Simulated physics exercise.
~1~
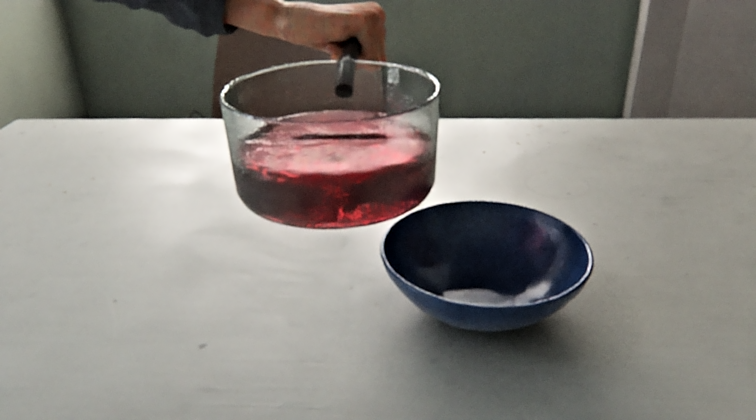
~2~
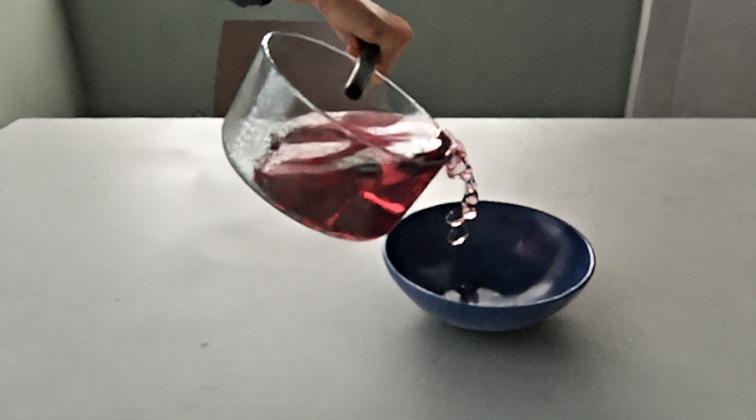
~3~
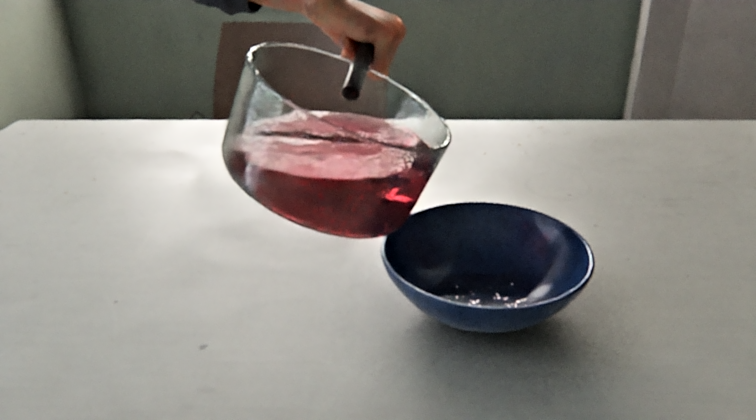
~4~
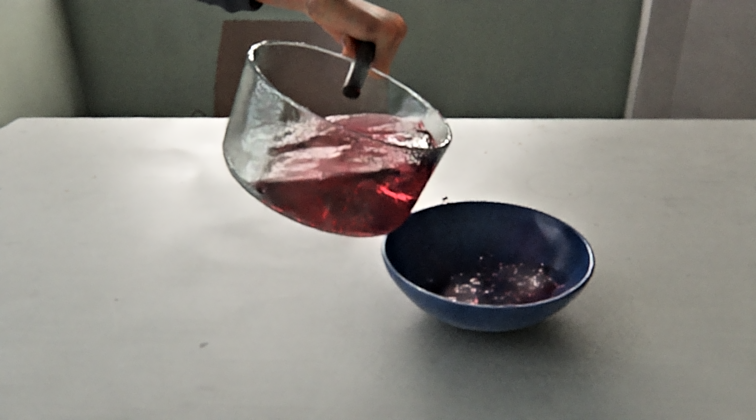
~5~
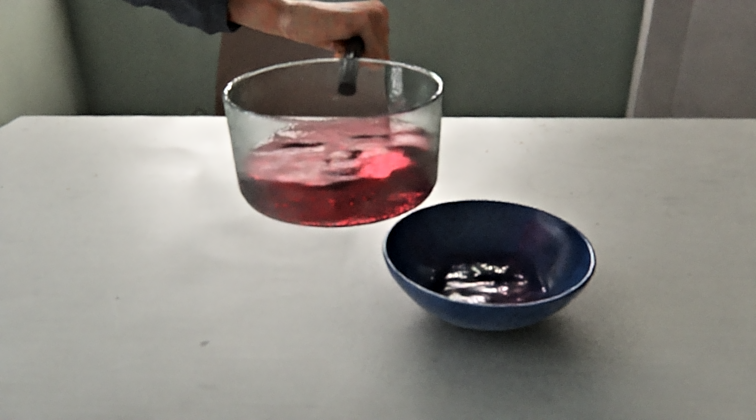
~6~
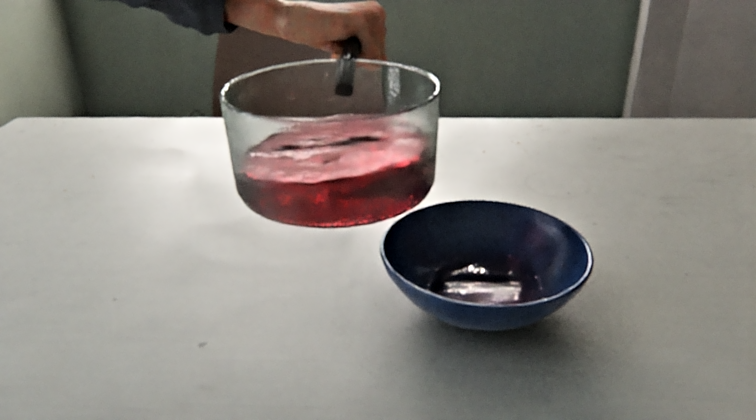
On a pale tabletop, a hand tipped a clear glass pan of red liquid to the right, pouring some into a dark blue bowl, eased back, tilted it again, then levelled it, leaving a little in the bowl and plenty in the pan.
